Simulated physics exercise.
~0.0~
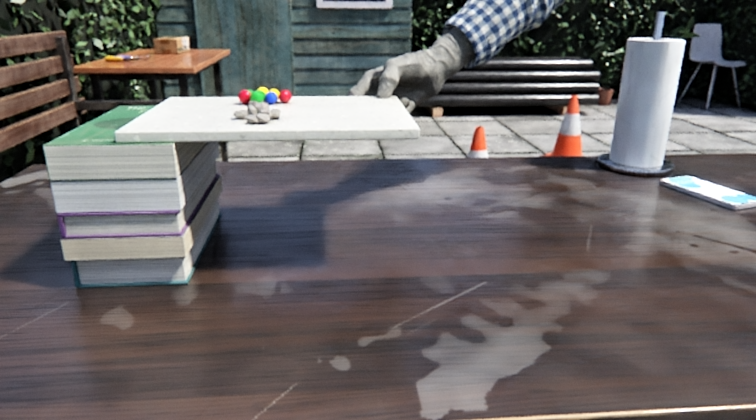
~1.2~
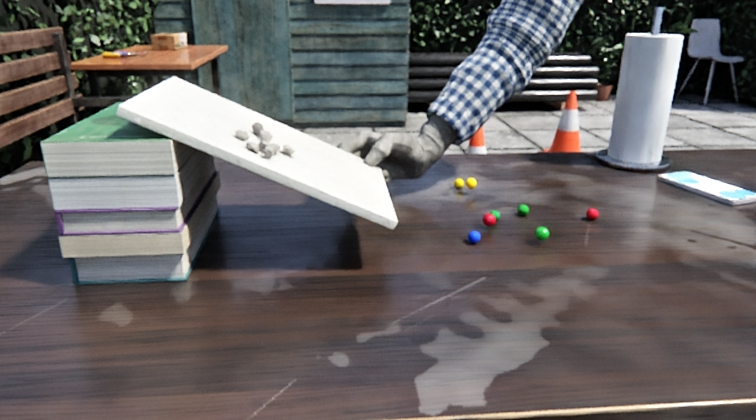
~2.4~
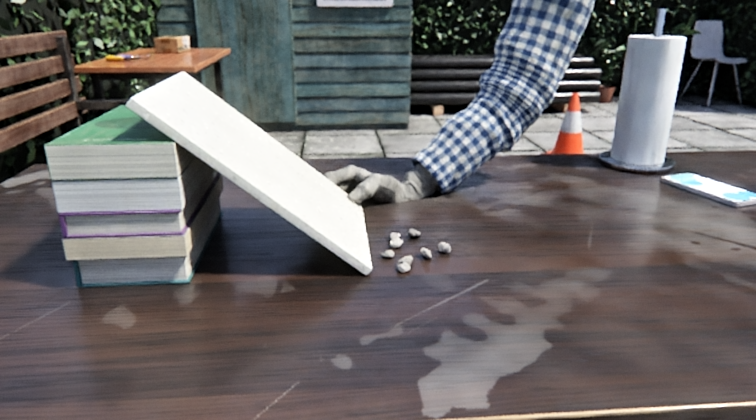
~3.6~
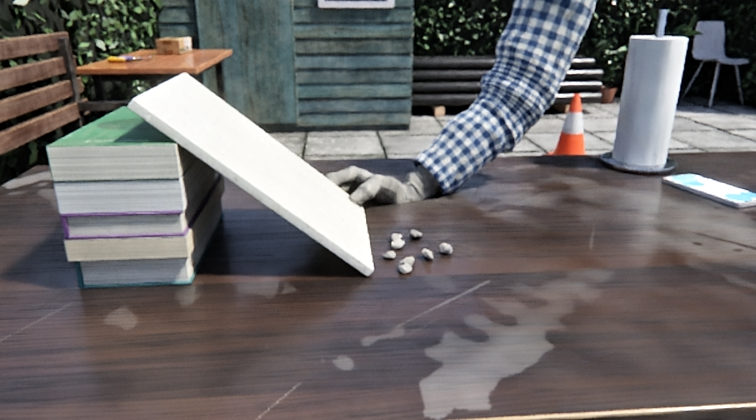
The clip opens on a dark wooden table outdoors, where a gloved hand holds a white board level against a stack of books. Small colourful balls sit toward the back of the board, with a cluster of pale pebbles in front. The hand lowers the right end, and the balls roll off and scatter rightward across the table while the pebbles stay on the slope. As the board tilts more steeply, the pebbles slide down too. Finally the board rests as a ramp, the pebbles lie near its foot, and the balls are gone from view.
